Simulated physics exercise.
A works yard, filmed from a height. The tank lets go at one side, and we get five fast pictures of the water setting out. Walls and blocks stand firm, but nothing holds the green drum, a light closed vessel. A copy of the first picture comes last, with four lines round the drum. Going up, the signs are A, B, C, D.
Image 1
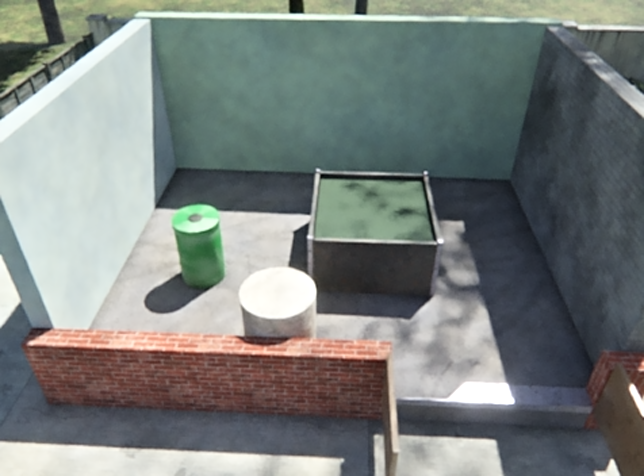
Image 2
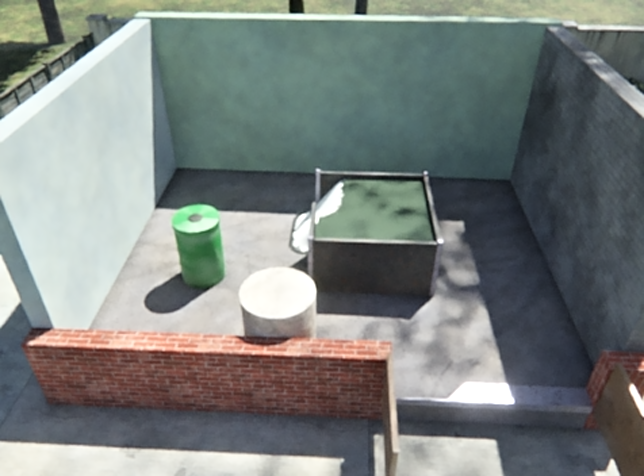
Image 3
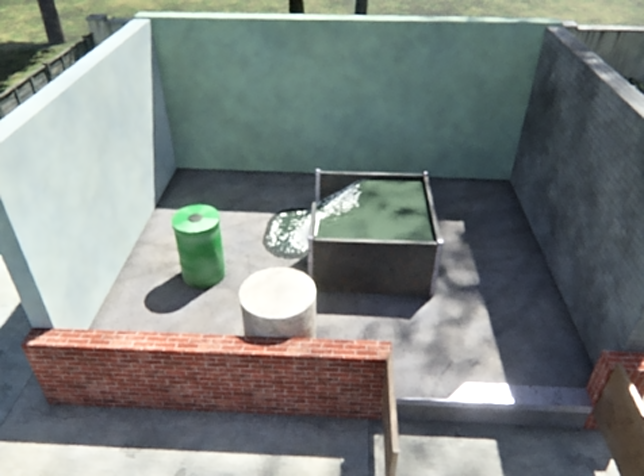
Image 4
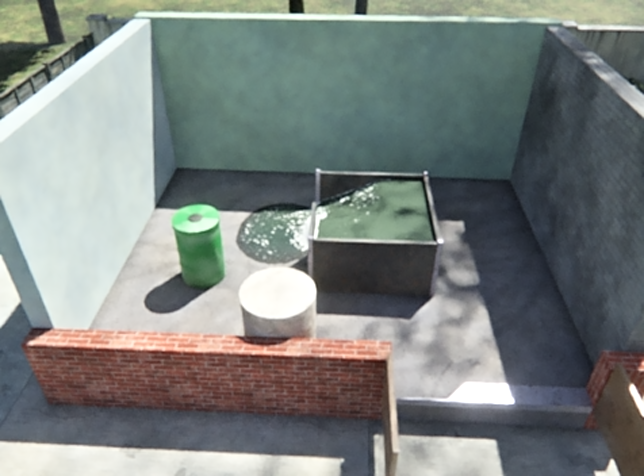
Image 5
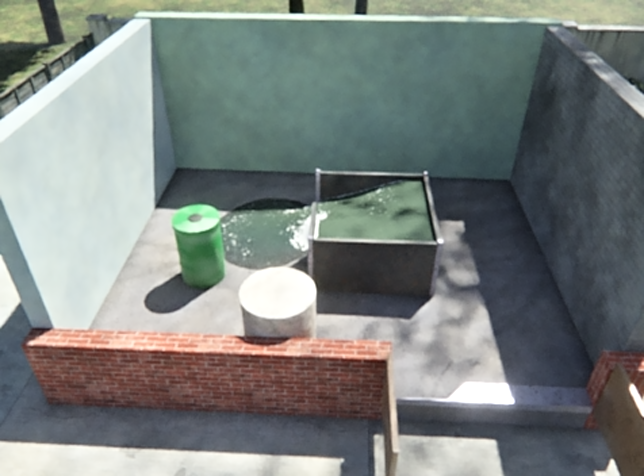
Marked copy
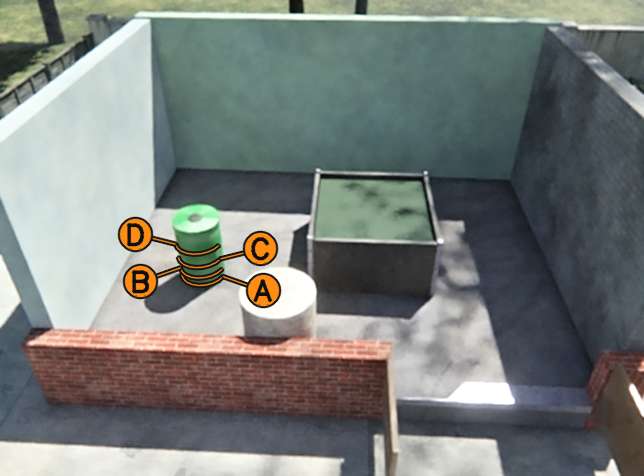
In a walled works yard seen from above, green water pours over the left side of a full square tank, splashes white onto the concrete, and spreads leftward in a widening pool that reaches the green drum.
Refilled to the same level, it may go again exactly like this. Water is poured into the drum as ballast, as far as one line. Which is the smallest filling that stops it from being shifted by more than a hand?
That is line B.
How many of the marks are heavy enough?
Three.
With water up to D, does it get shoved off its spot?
No, that is safe.
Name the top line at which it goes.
A.
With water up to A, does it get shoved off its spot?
Yes, it does.
In orange, A at (198, 285); B at (197, 278); C at (195, 267); D at (193, 254); from the bottom up A, B, C, D.
For line A, it is pushed about twice its own width away.
For line B, it does not move.
For line C, it does not move.
For line D, it does not move.
